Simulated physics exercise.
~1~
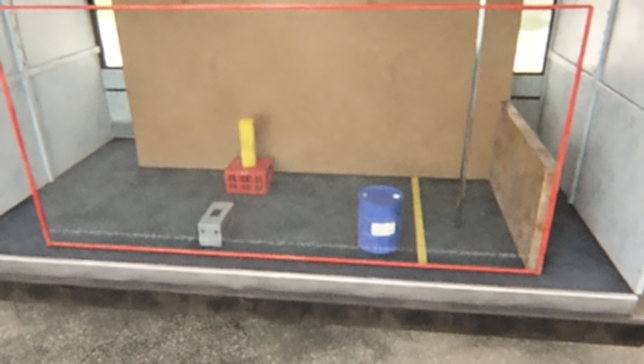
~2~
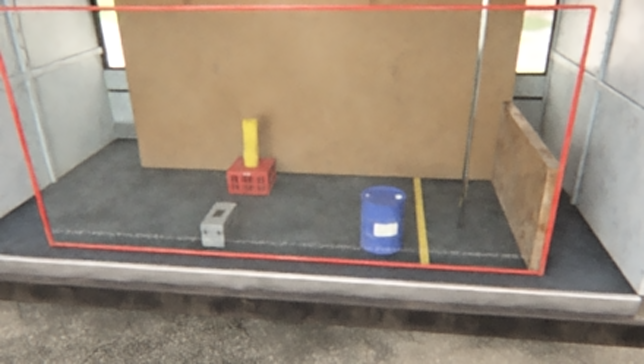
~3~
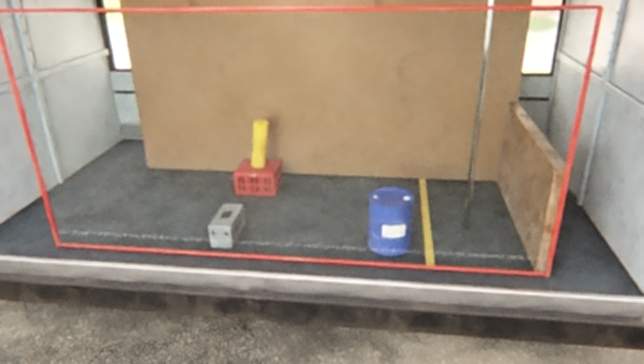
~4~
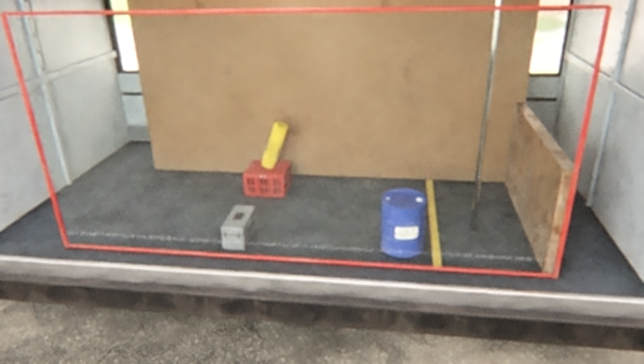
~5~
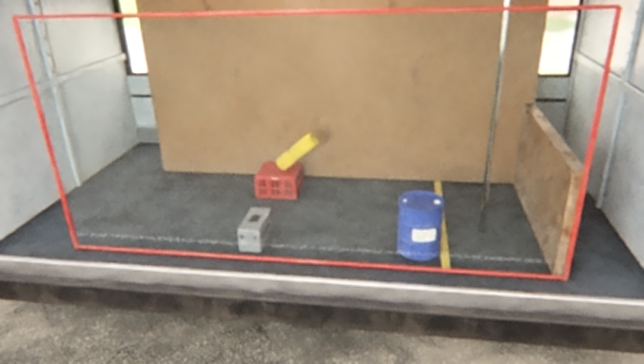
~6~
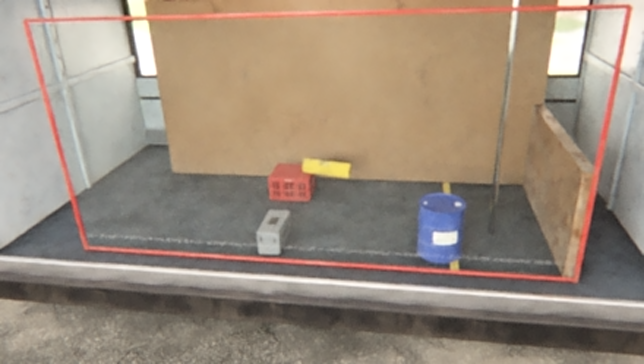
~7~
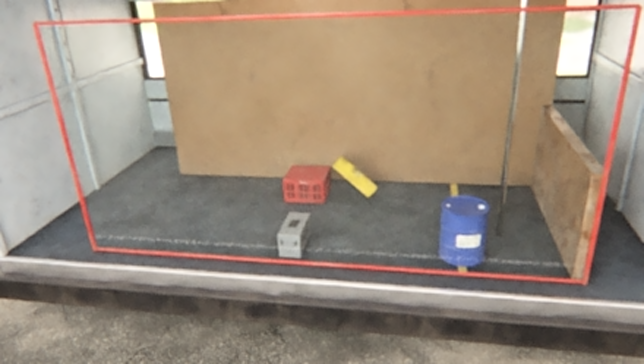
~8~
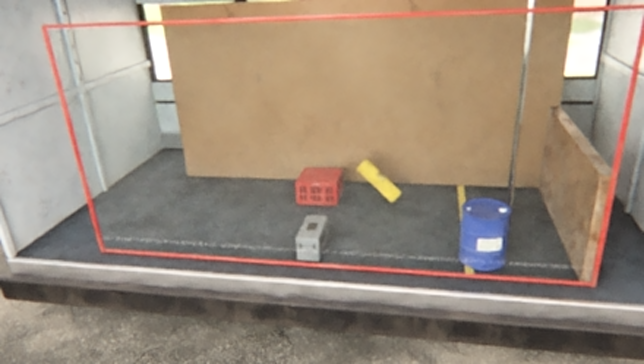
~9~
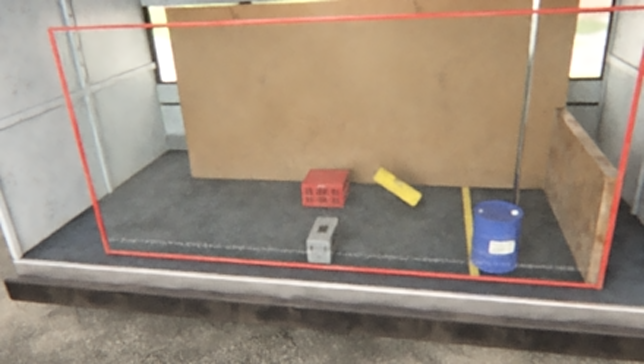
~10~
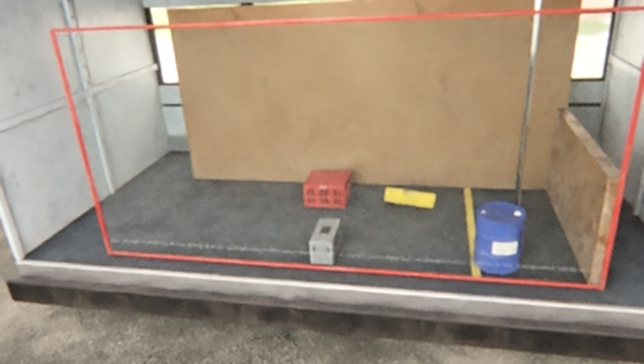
A blue drum stands near the right of a dark-floored bay, seen from the front and slightly above, with a thin yellow line on the floor just beyond it. A red crate sits further back with an upright yellow roll on top, and a grey toolbox lies nearer the front. The roll leans right, tips off the crate and tumbles to the floor, while the drum and toolbox slide right and the crate shifts slightly. The drum crosses the line and stops upright beyond it. The roll settles on its side, with crate and toolbox short of the line.
